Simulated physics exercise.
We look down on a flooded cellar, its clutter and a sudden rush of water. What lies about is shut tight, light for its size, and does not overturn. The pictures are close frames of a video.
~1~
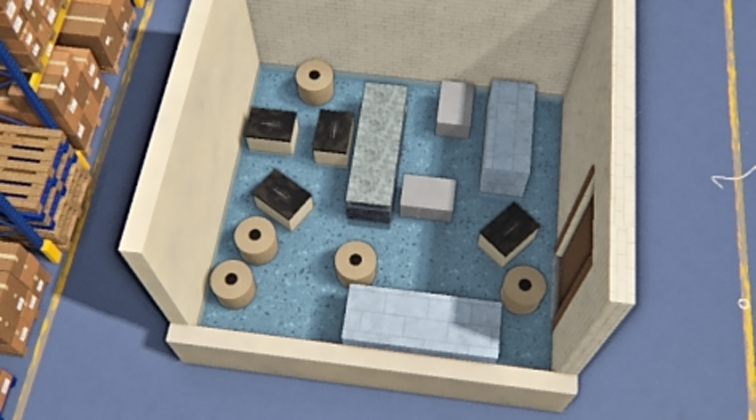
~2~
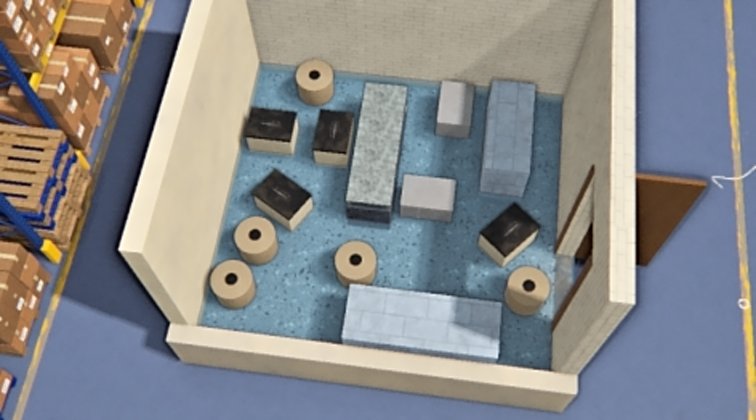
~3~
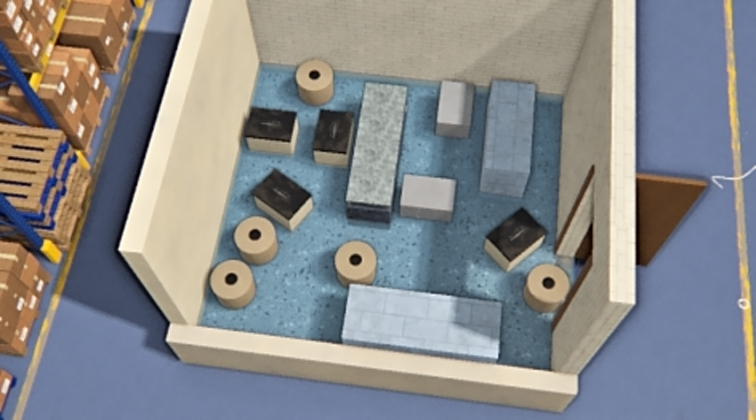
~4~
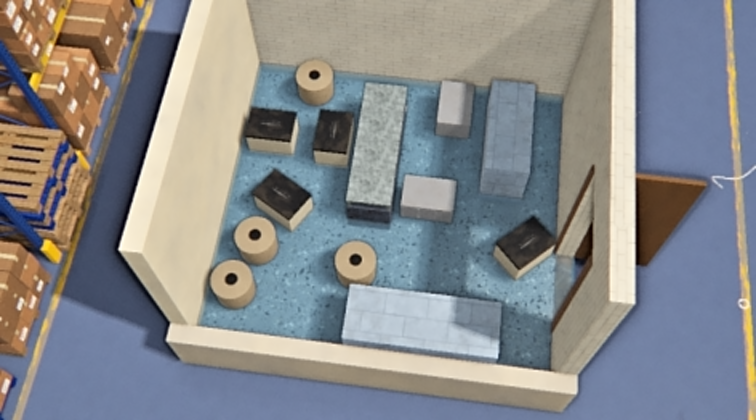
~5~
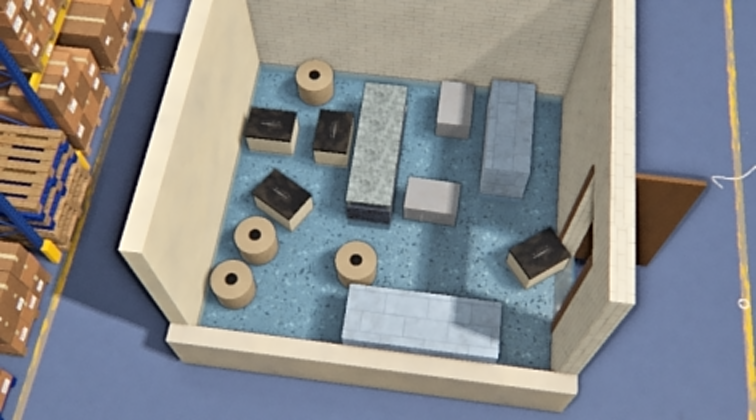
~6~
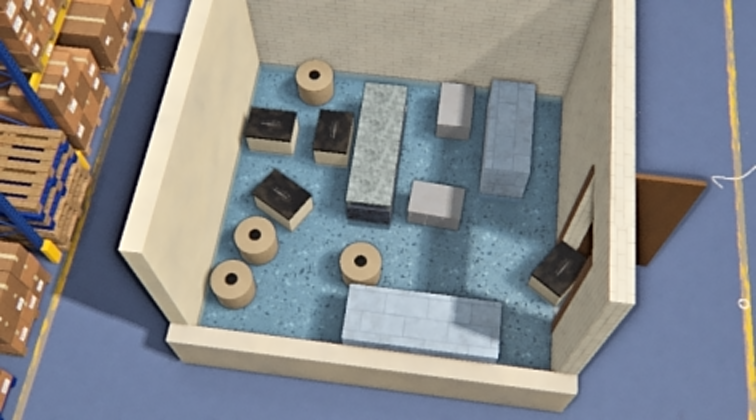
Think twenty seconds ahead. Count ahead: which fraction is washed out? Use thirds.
Share: From one to two thirds.
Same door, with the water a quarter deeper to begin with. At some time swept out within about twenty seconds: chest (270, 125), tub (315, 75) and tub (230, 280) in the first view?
In turn: Inside, inside, no.
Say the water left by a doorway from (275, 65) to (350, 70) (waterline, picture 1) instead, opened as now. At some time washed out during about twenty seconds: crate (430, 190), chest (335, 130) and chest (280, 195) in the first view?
In turn: Kept in, through, carried outside.
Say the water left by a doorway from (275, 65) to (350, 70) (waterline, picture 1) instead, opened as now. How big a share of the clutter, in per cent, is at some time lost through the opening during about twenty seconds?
Some 60 per cent.
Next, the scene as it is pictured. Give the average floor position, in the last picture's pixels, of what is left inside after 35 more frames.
Around (383, 215).
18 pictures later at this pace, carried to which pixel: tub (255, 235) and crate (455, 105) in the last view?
Near (291, 250) and (459, 156).
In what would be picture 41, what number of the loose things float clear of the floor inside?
7 of them.
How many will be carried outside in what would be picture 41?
The number is 4.
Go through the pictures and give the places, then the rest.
The first frame shows a chest at (510, 228), afloat; a crate at (428, 192), afloat; 0 of 11 have shifted.
The second frame shows a chest at (511, 229) floats; a crate at (428, 192), afloat; 0 of 11 have shifted.
The third frame shows a chest at (517, 234) floats, close to its start; a crate at (428, 192) floats; 2 of 11 have shifted.
The fourth frame shows a chest at (527, 242) floats, close to its start; a crate at (429, 193) floats; 2 of 11 have shifted.
The fifth frame shows a chest at (541, 252), afloat, a stride from its start; a crate at (433, 195), afloat, close to its start; 3 of 11 have shifted.
The sixth frame shows a chest at (562, 268), afloat, a stride from its start; a crate at (437, 200) floats, close to its start; 4 of 11 have shifted.
A moment on, 2 of 11 are out; 9 afloat.
Next, 4 of 11 are out; 7 afloat.
Later, 4 of 11 are out; 7 afloat.
In the end, 6 of 11 are out; 5 afloat.
